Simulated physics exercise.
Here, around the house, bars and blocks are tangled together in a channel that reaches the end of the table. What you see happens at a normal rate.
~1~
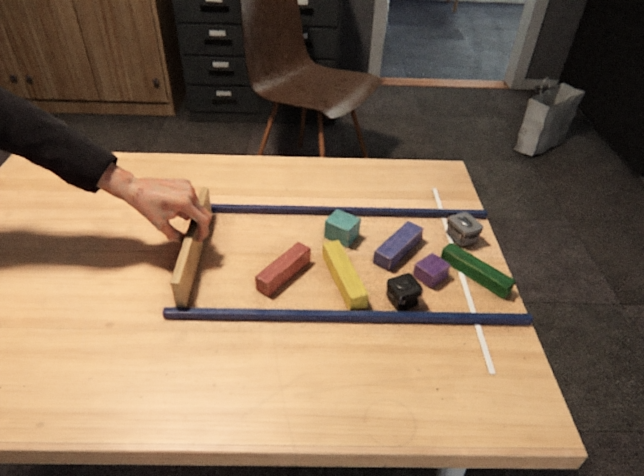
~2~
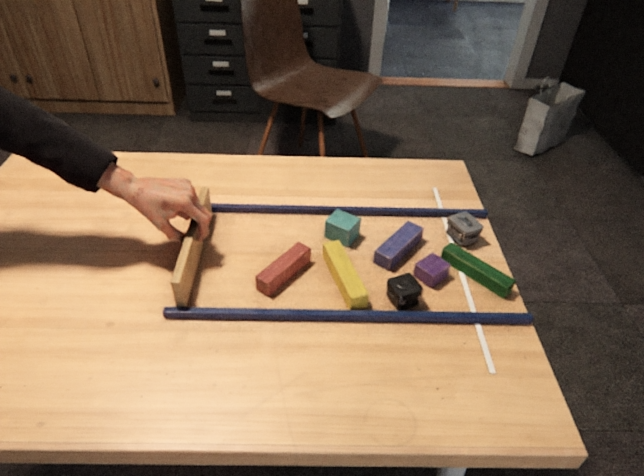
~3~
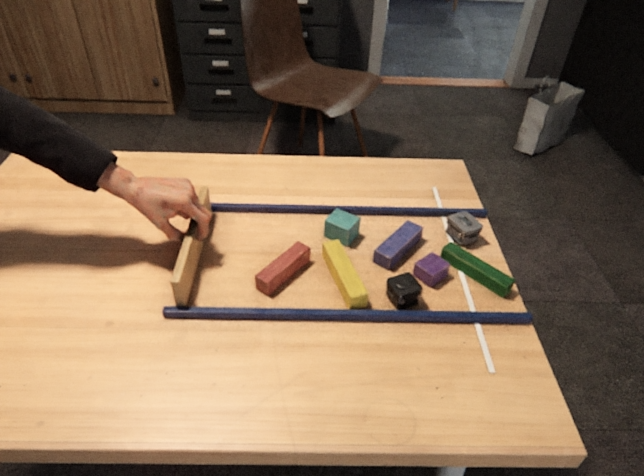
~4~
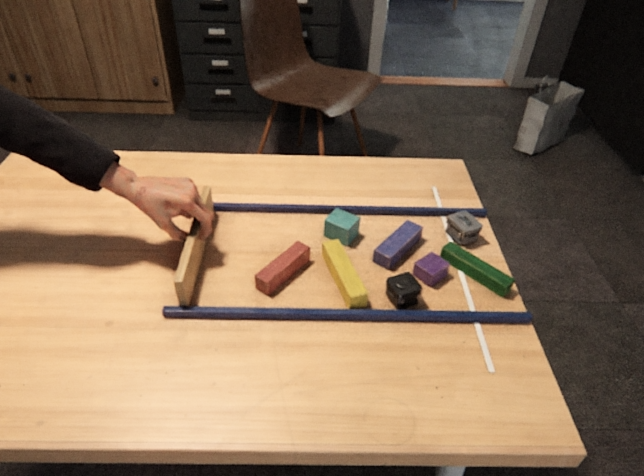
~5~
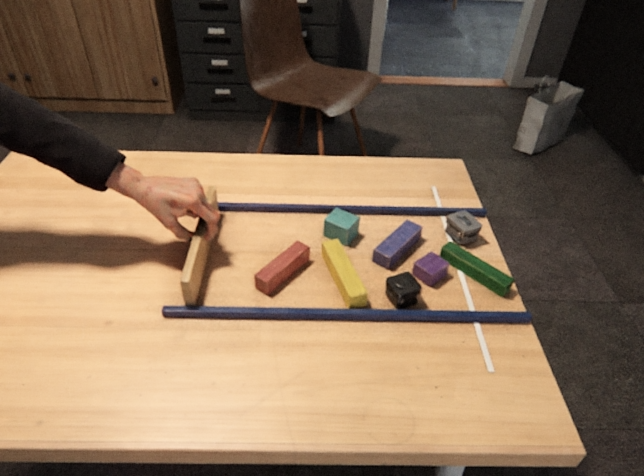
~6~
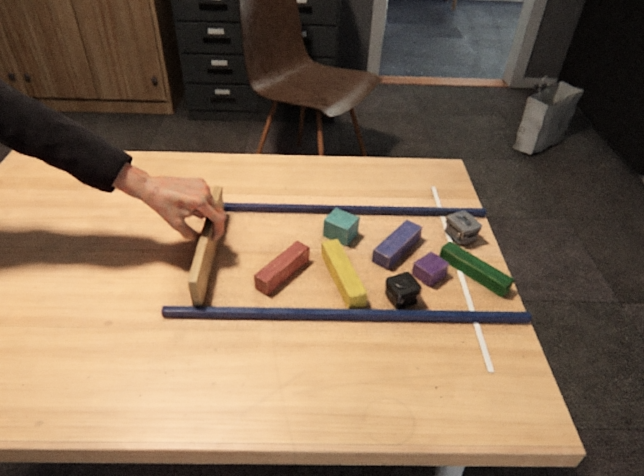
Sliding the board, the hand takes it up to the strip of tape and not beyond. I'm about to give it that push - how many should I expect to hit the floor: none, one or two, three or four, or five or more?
Expect one or two.
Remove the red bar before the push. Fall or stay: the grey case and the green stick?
Grey case down, green stick down.
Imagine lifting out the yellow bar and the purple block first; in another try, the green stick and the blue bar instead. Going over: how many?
First 2, then 0.
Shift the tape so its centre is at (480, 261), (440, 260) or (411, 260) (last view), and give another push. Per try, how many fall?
It would be 5, 0 and 0.
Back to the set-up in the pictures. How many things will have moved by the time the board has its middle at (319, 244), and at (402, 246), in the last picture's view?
I make it 2 at the first spot and 7 at the other.
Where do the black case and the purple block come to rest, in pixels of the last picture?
The black case ends at (522, 297) and the purple block at (514, 280).
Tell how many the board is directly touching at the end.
Contact count: 2.
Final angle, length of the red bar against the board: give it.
I'd say it's about 0° out of line.
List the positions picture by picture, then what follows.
In the first picture, grey case (464, 230); green stick (476, 270); purple block (432, 270); board (194, 243); tape (458, 262).
In the second picture, green stick (476, 269); yellow bar (344, 274).
In the third picture, purple block (431, 269); red bar (284, 268).
In the fourth picture, grey case (463, 228); black case (403, 291).
In the fifth picture, green stick (475, 268); board (202, 242).
In the sixth picture, grey case (463, 228); green stick (475, 268); purple block (430, 269); board (208, 242); tape (456, 261).
Soon after, none off yet; grey case at rest near (463, 228); green stick at rest near (475, 268); purple block at rest near (430, 269).
Then, none off yet; grey case at rest near (463, 228); green stick at rest near (475, 268); purple block moved a little near (444, 274).
At rest, the number that fall off is one or two; fallen, green stick and grey case.
